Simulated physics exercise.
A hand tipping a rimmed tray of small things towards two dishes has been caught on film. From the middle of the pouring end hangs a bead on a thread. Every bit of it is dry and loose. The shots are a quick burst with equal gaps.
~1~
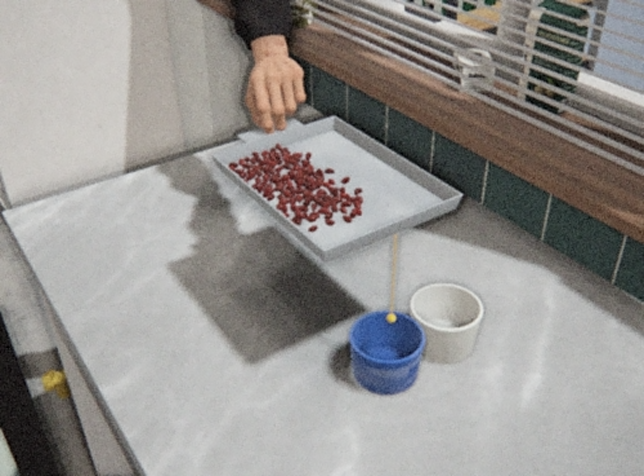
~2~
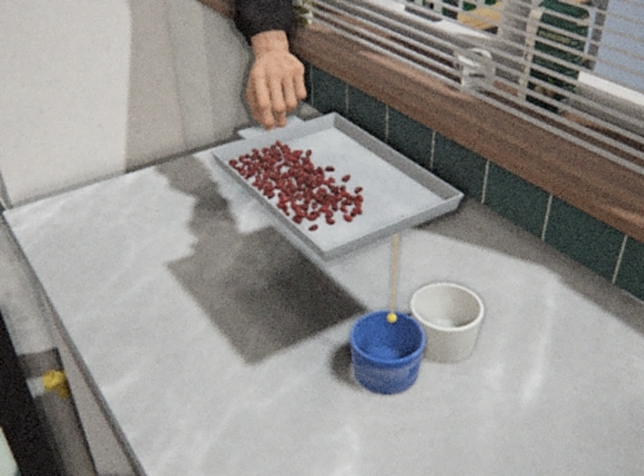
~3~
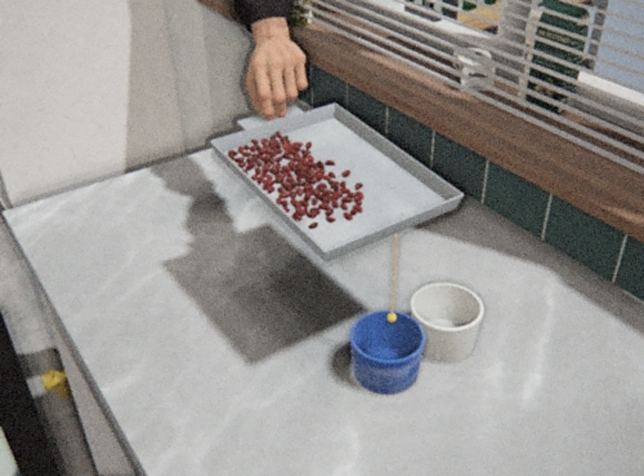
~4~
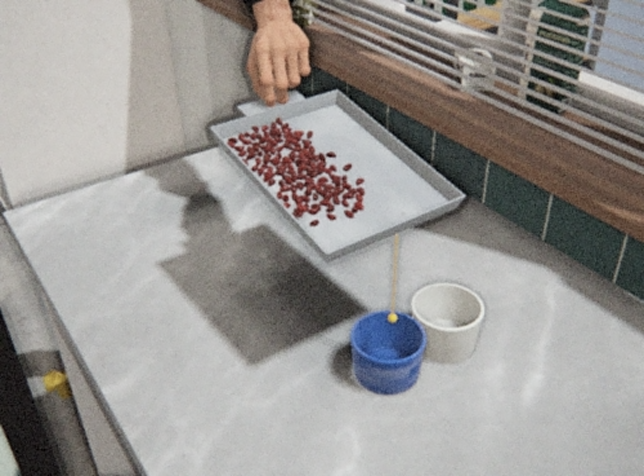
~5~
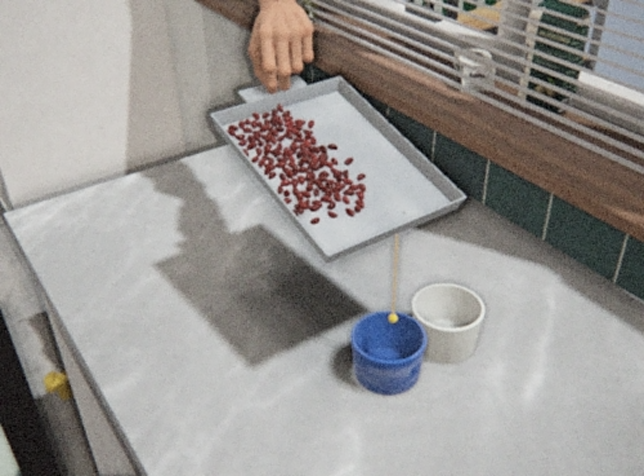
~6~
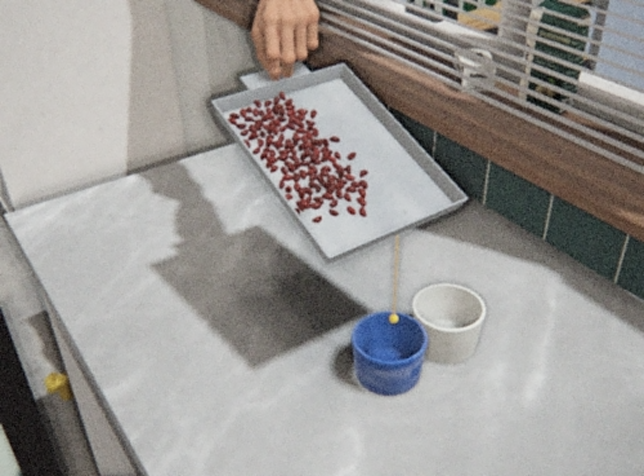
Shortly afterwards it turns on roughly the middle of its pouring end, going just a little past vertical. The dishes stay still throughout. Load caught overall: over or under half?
Under.
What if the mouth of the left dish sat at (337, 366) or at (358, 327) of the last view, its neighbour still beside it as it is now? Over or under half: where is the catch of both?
Taking the places in turn, it's shy of half and then shy of half.
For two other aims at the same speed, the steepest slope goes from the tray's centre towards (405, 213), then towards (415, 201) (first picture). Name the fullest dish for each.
Well, the one to the right comes out on top first, then the one to the right.
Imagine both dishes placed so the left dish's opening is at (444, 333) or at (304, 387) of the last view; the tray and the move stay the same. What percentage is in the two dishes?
About 30 per cent first, then about 30 per cent.
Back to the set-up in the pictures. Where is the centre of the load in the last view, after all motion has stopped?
Somewhere close to (417, 411) in the last picture.
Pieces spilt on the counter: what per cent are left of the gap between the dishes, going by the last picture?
Roughly 50 in a hundred.
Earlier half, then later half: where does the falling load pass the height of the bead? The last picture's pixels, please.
For the early half I get (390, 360), and for the late half (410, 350).
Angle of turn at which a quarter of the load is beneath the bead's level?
Close to 110° of tilt at that moment.
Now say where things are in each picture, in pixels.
The first frame shows corners of the pouring end at (325, 247) and (457, 194), level; middle of the load at (289, 183), kidney beans; left dish at (409, 372); right dish at (468, 340); bead on its thread at (391, 318).
The second frame shows corners of the pouring end at (326, 247) and (457, 194), level; middle of the load at (289, 181).
The third frame shows corners of the pouring end at (326, 248) and (458, 194), tipped barely, level across its low end; middle of the load at (289, 175).
The fourth frame shows corners of the pouring end at (328, 249) and (459, 195), tipped a little, level across its low end; middle of the load at (290, 167).
The fifth frame shows corners of the pouring end at (329, 251) and (461, 196), tipped a little, level across its low end; middle of the load at (291, 159).
The sixth frame shows corners of the pouring end at (331, 253) and (462, 197), tipped clearly, level across its low end; middle of the load at (293, 151); left dish at (411, 372); right dish at (471, 340).
Soon, tray tipped steeply; nearly all on the tray; a stray few in the air.
A while on, tray tipped right over; most on the tray; a stray few in the left dish; a stray few in the right dish; about a quarter outside both; a stray few in the air.
Towards the end, tray tipped past a quarter turn; a small part in the left dish; a stray few in the right dish; most outside both.
Finally, tray tipped past a quarter turn; a small part in the left dish; a stray few in the right dish; most outside both.
